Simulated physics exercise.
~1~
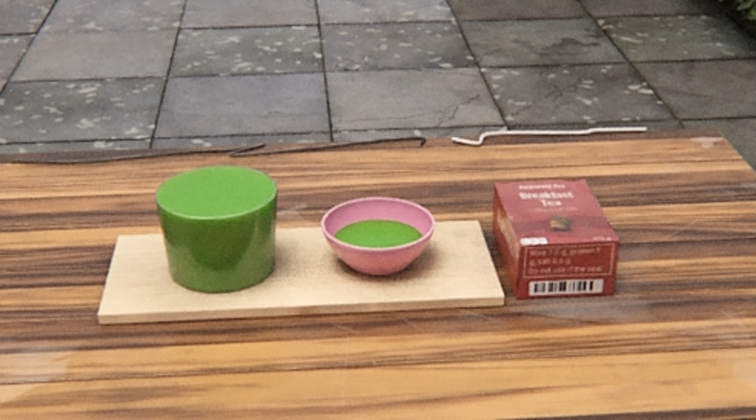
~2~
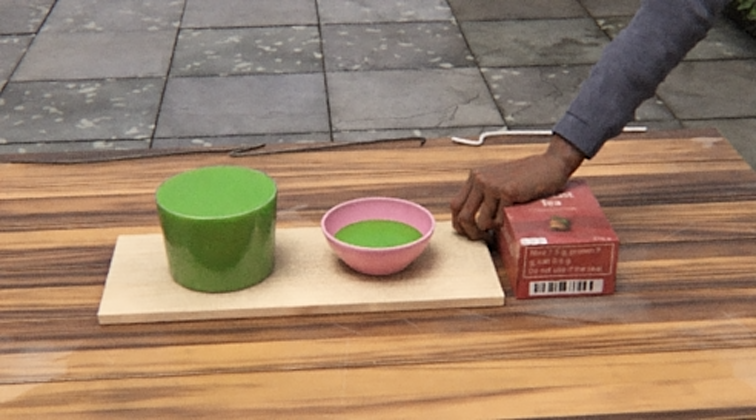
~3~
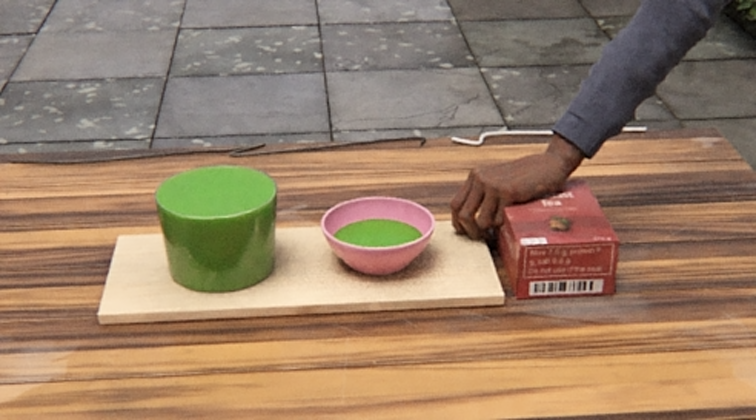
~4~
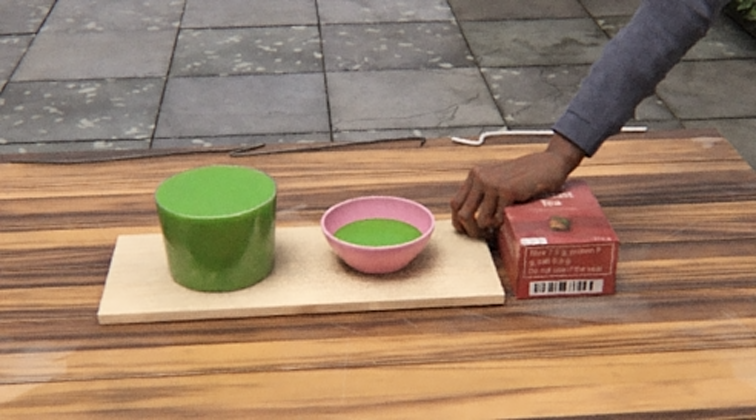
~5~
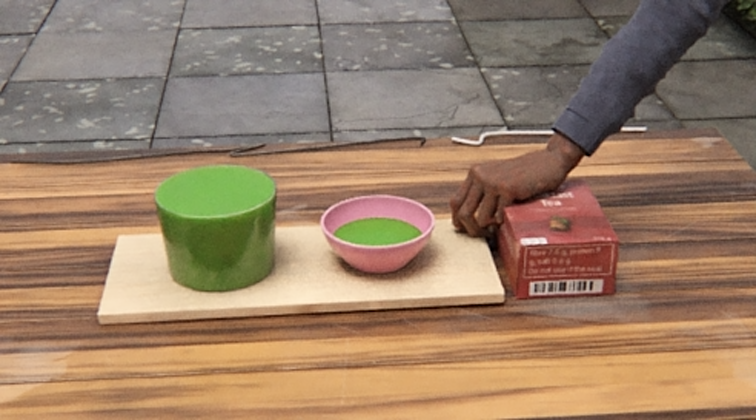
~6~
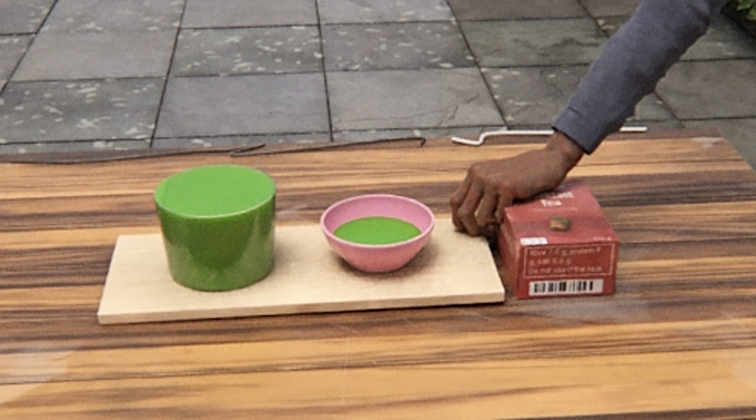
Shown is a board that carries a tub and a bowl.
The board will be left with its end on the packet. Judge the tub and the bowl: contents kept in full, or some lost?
At the end, tub: Brims over. Bowl: Does not brim over.
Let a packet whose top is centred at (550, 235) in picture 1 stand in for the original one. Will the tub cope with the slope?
Outcome: It sloshes out.
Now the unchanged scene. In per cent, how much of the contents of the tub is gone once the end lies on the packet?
About 12 %.
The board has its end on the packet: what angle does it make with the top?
About 10°.
Soon after, the board slopes by about 5°; tub, some has gone over its rim; bowl, nothing has left it.
Later, the board slopes by about 11°; tub, some has gone over its rim; bowl, nothing has left it.
In the end, the board slopes by about 10°, resting on the packet; tub, some has gone over its rim; bowl, nothing has left it.
